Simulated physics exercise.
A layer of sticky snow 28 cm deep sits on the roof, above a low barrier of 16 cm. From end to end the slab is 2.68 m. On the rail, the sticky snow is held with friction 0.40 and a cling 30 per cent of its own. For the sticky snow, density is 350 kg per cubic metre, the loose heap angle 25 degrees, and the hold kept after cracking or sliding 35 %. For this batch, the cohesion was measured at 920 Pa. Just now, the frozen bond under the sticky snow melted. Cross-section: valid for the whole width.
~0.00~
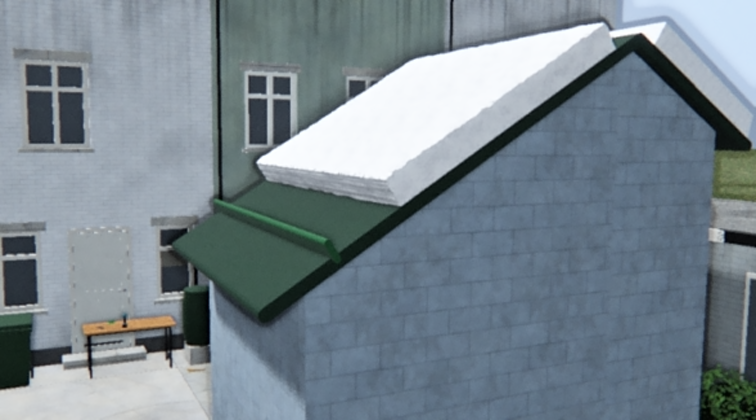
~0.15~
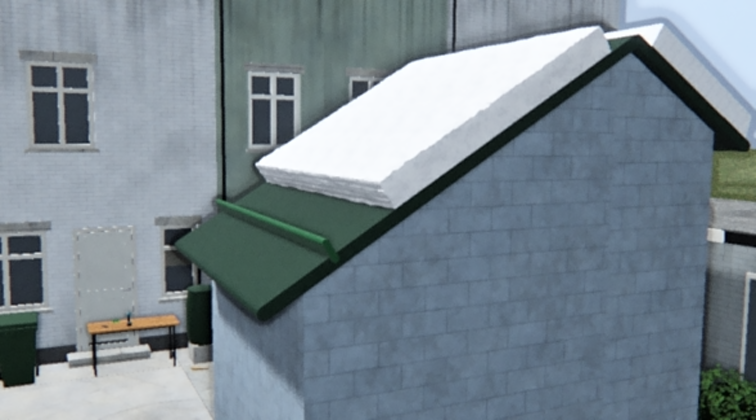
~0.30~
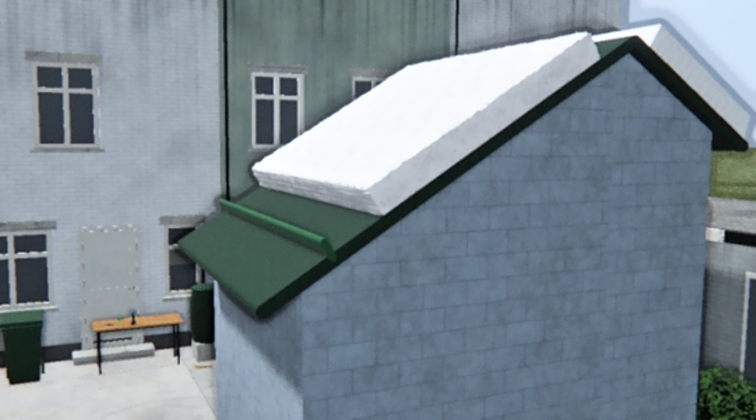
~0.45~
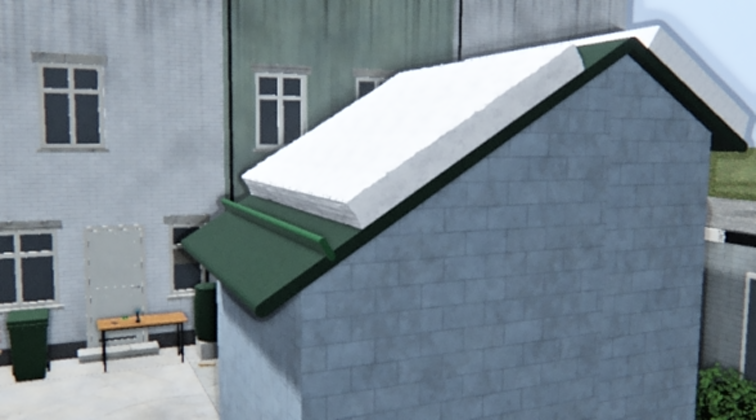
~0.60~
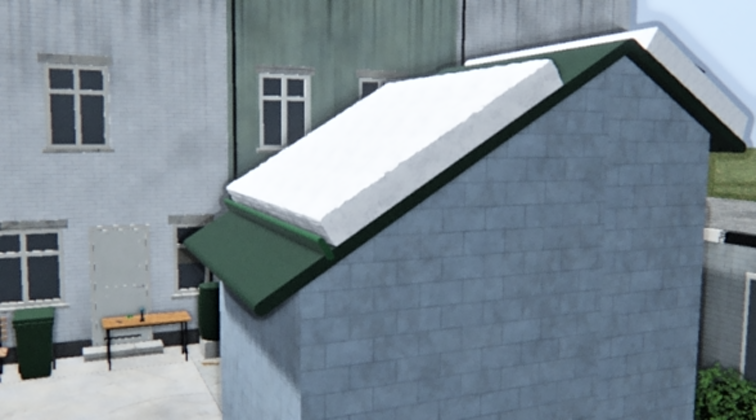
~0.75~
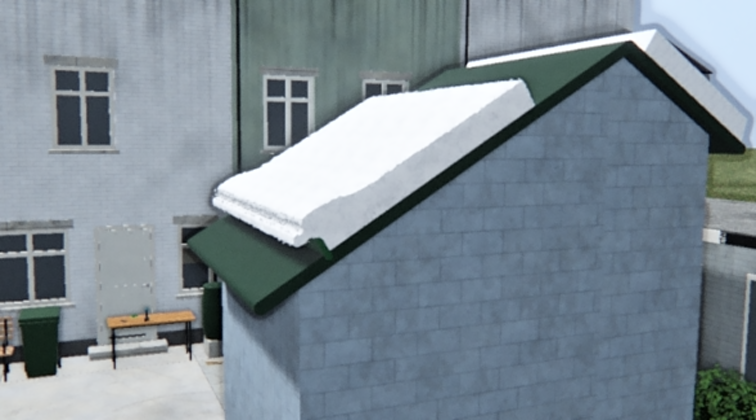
On a green gabled roof, a thick white snow slab sliding down leftward, reaching the low rail, cracking and bulging over it.
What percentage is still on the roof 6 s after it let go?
About 48 %.
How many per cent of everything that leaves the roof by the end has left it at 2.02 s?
I'd say near 90 per cent.
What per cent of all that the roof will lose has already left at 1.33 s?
Fraction so far: Roughly 40 %.
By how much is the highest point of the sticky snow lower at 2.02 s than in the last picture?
Roughly 0.7 m.
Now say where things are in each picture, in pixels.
The first picture shows foremost bit of the sticky snow at (387, 182).
The second picture shows foremost bit of the sticky snow at (381, 185), its middle shifted 3.5 cm.
The third picture shows foremost bit of the sticky snow at (369, 192), its middle shifted 14 cm.
The fourth picture shows foremost bit of the sticky snow at (349, 204), its middle shifted 33 cm.
The fifth picture shows foremost bit of the sticky snow at (321, 223), its middle shifted 60 cm.
The sixth picture shows foremost bit of the sticky snow at (294, 242), its middle shifted 91 cm, 8 % of it past the rail, cracking.
After 1.33 s, 78 % of the snow is on the roof.
After 2.02 s, 53 % of the snow is on the roof.
After 2.71 s, 48 % of the snow is on the roof.
After 3.40 s, 48 % of the snow is on the roof.
After 6.00 s, 48 % of the snow is on the roof.
